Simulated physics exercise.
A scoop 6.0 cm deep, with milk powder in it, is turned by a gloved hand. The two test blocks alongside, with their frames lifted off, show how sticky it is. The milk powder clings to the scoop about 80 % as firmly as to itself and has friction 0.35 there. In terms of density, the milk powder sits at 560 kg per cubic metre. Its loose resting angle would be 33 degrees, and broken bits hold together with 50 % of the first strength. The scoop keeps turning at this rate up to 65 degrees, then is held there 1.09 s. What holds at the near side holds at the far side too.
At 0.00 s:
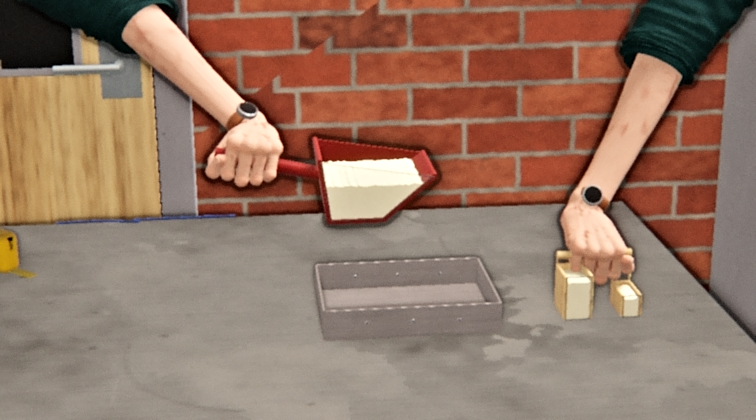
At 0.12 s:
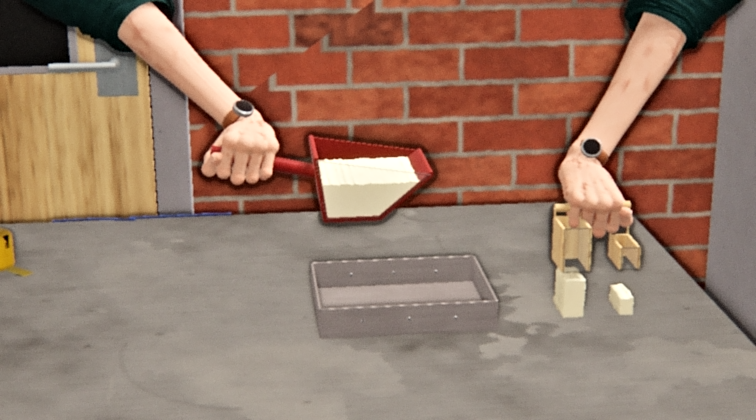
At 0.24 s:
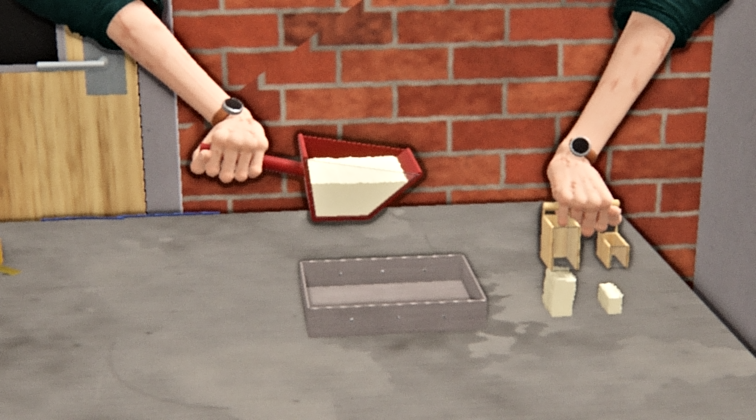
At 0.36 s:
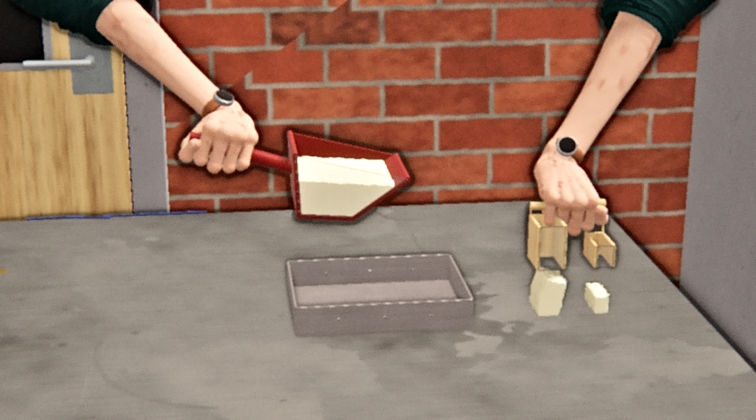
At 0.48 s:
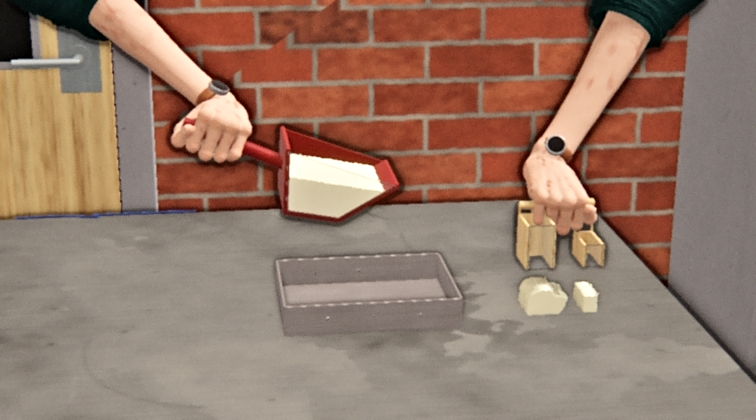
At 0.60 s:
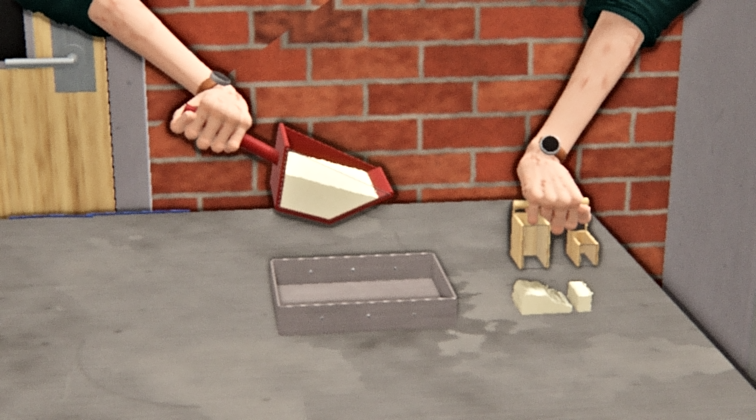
A red scoop of cream-coloured powder is held above a grey tabletop before a red brick wall, seen from the front and slightly above. An empty grey tray sits below it, with a wooden door at left and two pale blocks in wooden holders at right. One hand lifts the holders clear, the taller block slumps while the smaller keeps its shape, and the scoop tilts rightward as the camera drifts right.
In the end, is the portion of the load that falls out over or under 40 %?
The portion of the load that falls out comes to beyond 40 per cent.
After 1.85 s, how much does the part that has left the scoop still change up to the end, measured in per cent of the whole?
Roughly 55 per cent.
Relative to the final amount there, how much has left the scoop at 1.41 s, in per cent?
Value noted: About 0 per cent.
After 0.97 s, the scoop is at 36 degrees and 0 % has left it.
After 1.41 s, the scoop is at 58 degrees and 0 % has left it.
After 1.85 s, the scoop is at 65 degrees and 15 % has left it.
After 2.29 s, the scoop is at 65 degrees and 72 % has left it.
After 2.41 s, the scoop is at 65 degrees and 72 % has left it.
